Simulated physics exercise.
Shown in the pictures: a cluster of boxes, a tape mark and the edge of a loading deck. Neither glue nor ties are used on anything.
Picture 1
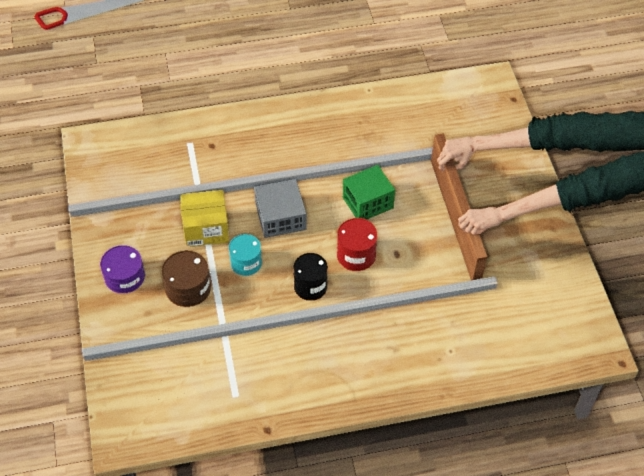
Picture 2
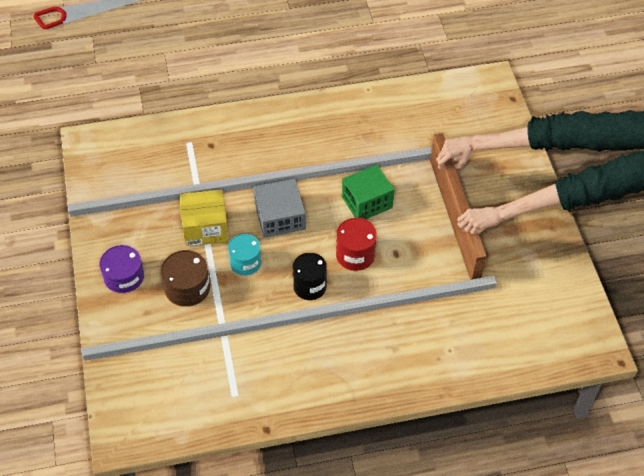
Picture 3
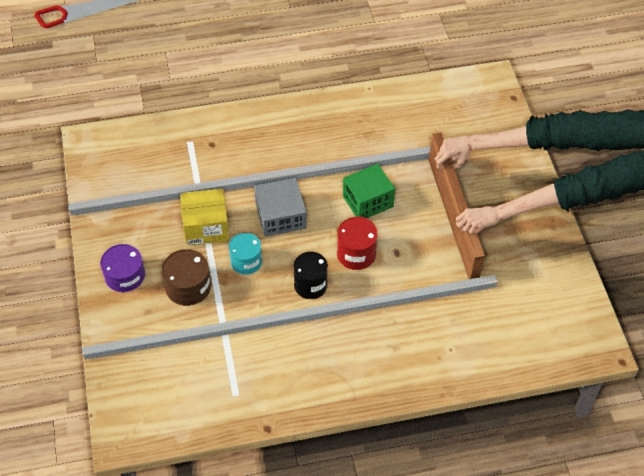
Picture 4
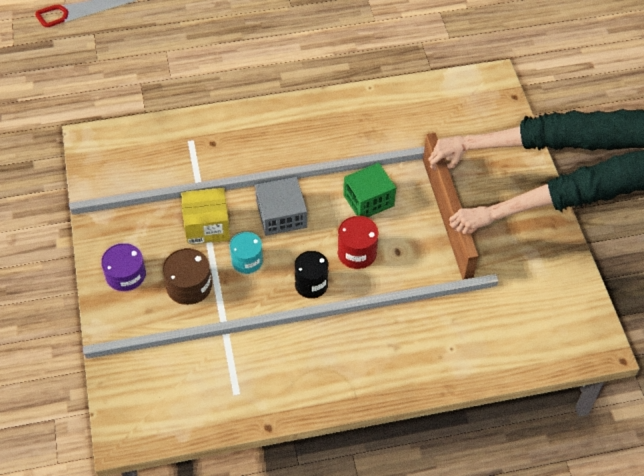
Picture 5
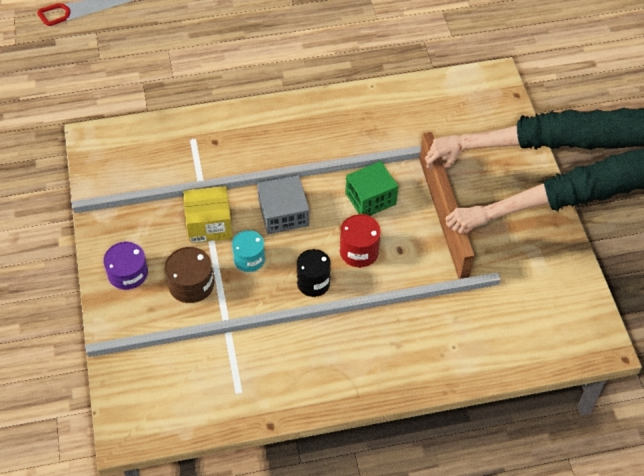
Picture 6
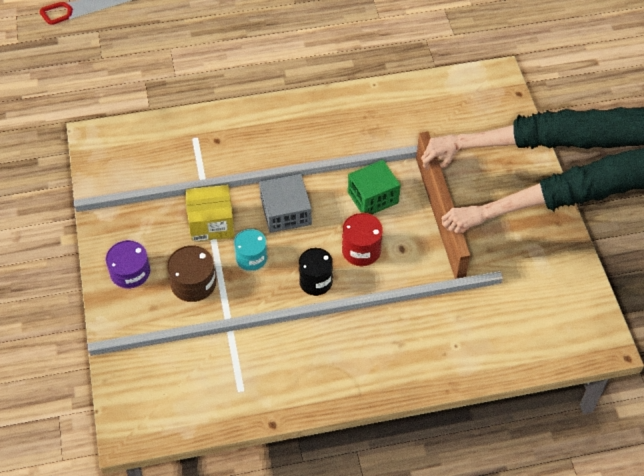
Two hands slide a wooden plank slightly left between rails toward still boxes and canisters.
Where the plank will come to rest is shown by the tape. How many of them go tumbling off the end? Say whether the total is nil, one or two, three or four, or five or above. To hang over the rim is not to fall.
I expect none of them to drop off the edge.
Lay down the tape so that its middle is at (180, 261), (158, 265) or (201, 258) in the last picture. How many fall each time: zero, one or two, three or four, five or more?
Either one or two, 1 or 2, not one.
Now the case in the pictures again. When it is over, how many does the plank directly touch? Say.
Contact count: 3.
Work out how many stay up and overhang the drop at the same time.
So the number is 0.
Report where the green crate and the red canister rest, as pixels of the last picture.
The green crate finishes at (189, 214); the red canister finishes at (198, 262).
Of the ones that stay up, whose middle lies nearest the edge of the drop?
The yellow parcel winds up nearest.
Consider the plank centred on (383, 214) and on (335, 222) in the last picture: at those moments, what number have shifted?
Well, it's 1 at the first one and 4 at the second.
Soon after, none off yet; purple canister at rest near (128, 264); brown canister at rest near (192, 274); yellow parcel at rest near (210, 214).
After that, none off yet; purple canister at rest near (128, 264); brown canister at rest near (192, 274); yellow parcel displaced about its own width near (181, 219).
In the end, the number that fall off is zero.
